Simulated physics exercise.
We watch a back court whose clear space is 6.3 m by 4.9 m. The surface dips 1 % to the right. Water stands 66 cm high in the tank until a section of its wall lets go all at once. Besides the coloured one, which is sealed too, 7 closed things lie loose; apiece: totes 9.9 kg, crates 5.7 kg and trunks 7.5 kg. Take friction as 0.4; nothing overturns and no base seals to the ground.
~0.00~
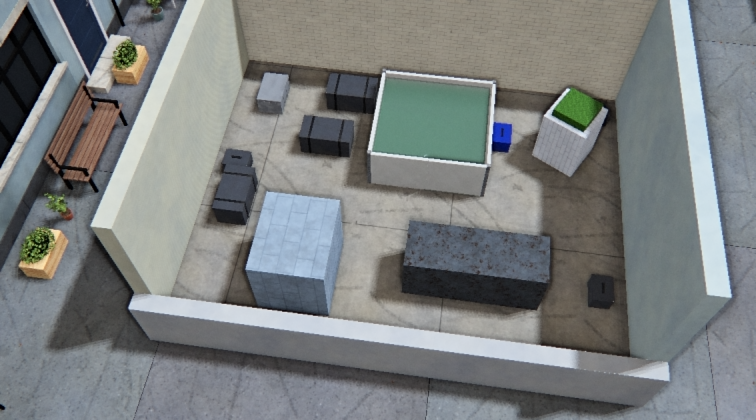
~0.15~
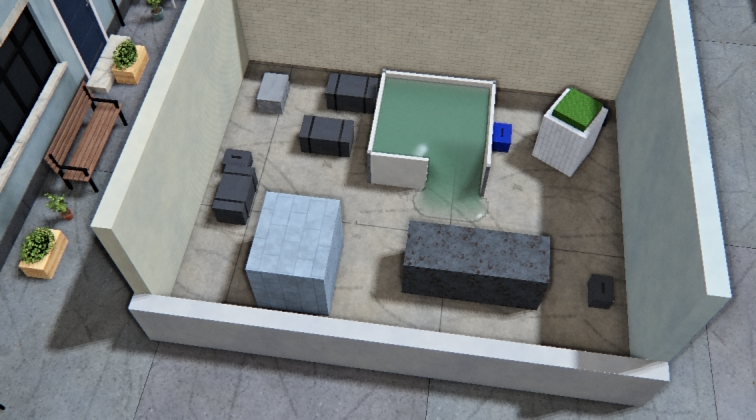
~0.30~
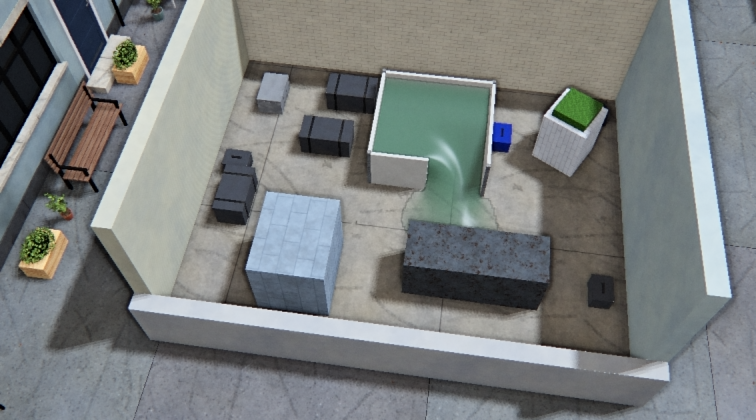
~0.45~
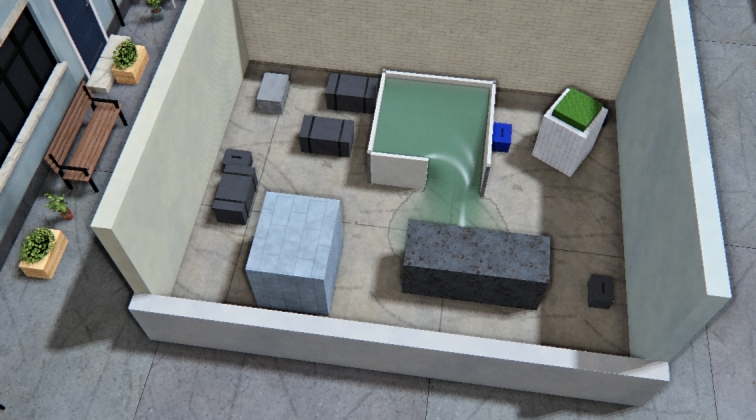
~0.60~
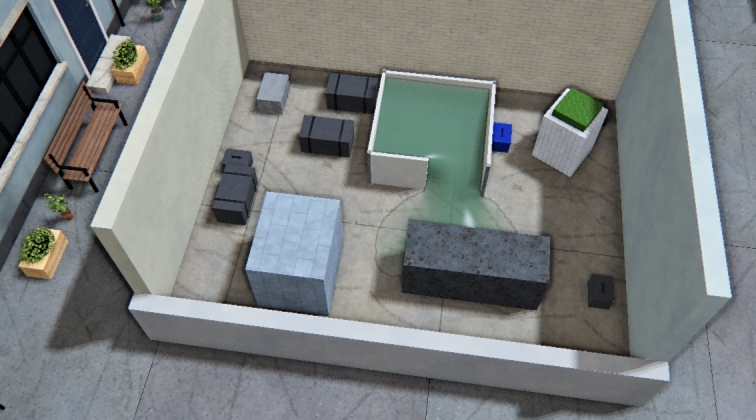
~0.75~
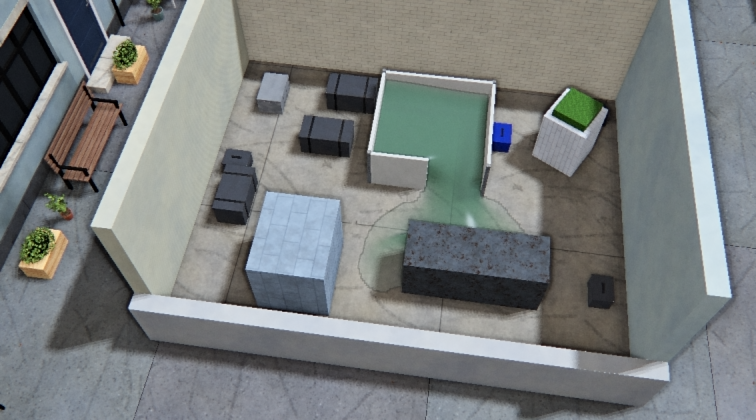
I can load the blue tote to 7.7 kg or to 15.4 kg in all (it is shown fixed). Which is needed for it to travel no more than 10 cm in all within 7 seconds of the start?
Verdict: Only the higher weight holds it.
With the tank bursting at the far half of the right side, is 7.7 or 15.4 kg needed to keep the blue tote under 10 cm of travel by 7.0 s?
Then neither load is enough.
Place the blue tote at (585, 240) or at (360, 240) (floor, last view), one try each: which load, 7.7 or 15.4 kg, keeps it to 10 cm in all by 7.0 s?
In that order: Neither is enough; neither is enough.
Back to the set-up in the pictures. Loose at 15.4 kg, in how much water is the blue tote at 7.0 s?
Roughly 6 cm.
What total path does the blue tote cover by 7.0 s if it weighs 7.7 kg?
About 60 cm.
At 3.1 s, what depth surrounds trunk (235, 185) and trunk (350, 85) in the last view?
Roughly 9 and 0 cm.
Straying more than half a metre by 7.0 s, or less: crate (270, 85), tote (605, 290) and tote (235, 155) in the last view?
In that order: More, more, more.
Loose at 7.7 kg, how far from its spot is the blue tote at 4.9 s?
About 20 cm.
After 1.4 s the blue tote would be 0 cm from its start with 7.7 kg and 0 cm from its start with 15.4 kg; 0 cm of water round it then.
After 3.1 s the blue tote would be 0 cm from its start with 7.7 kg and 0 cm from its start with 15.4 kg; 0 cm of water round it then.
After 4.9 s the blue tote would be 19 cm from its start with 7.7 kg and 0 cm from its start with 15.4 kg; 8 cm of water round it then.
After 7.0 s the blue tote would be 54 cm from its start with 7.7 kg and 0 cm from its start with 15.4 kg; 6 cm of water round it then.
